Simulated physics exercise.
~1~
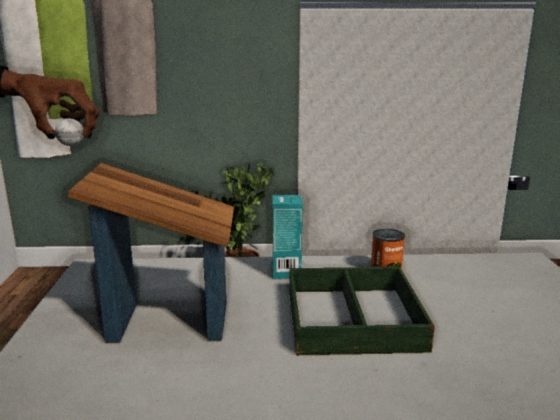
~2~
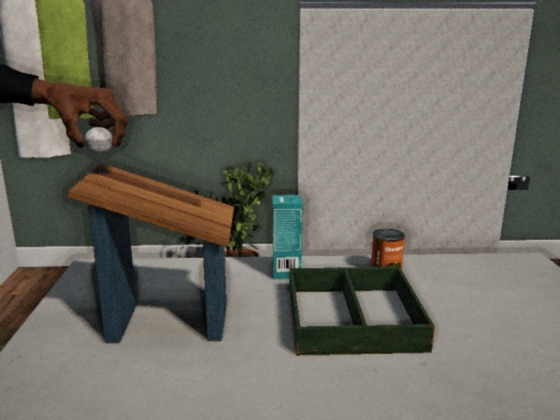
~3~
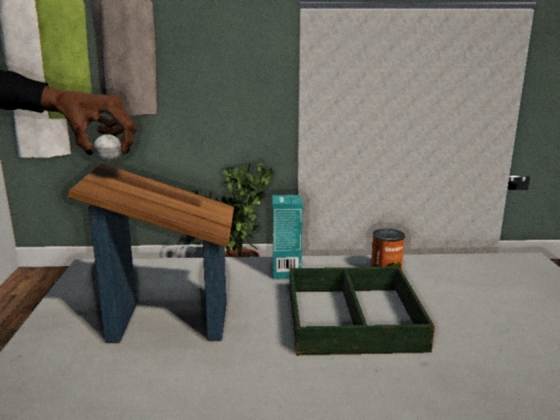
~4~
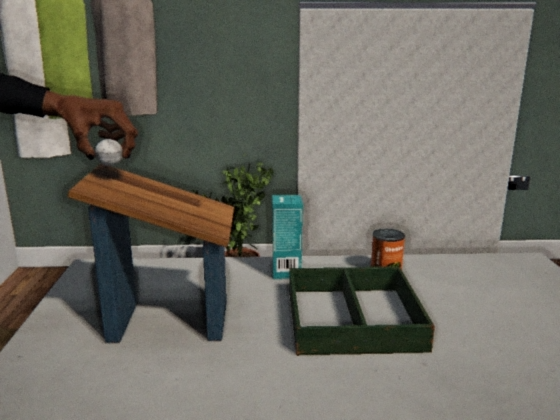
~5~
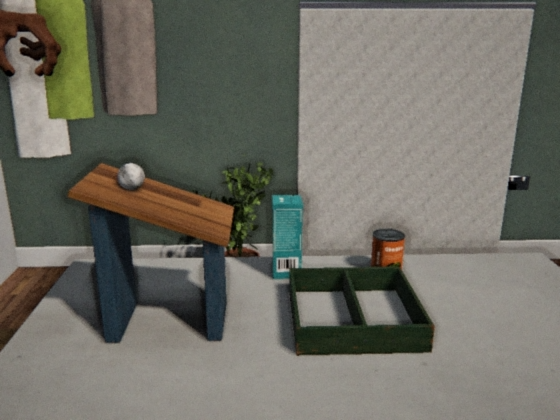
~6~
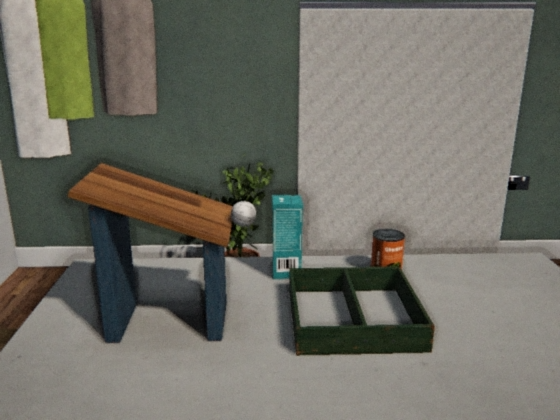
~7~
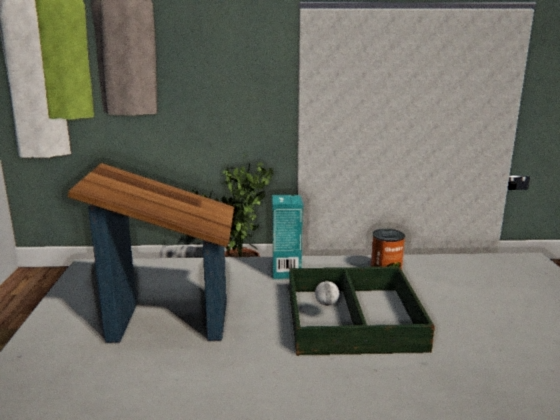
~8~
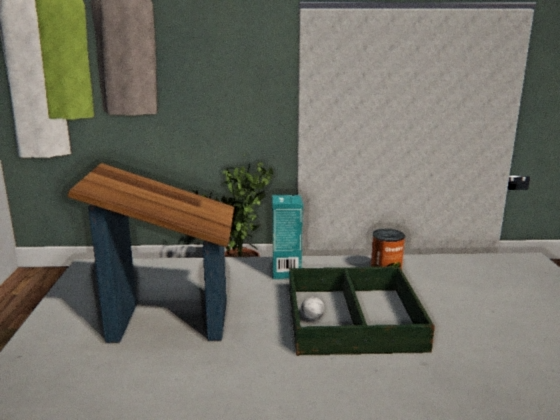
A pale tabletop stands before a dark green wall with hanging towels and a grey textured panel, seen from the front and slightly above by a still camera. At left, a wooden board slopes down to the right on blue supports; to its right are a turquoise carton, an orange tin and a dark green tray with two bays. A hand carries a white ball right and down to the board's upper end, then lets go and withdraws. The ball rolls down the board to its lower edge. It drops into the tray's left bay, shifts slightly left and ends there, with the carton and tin undisturbed.
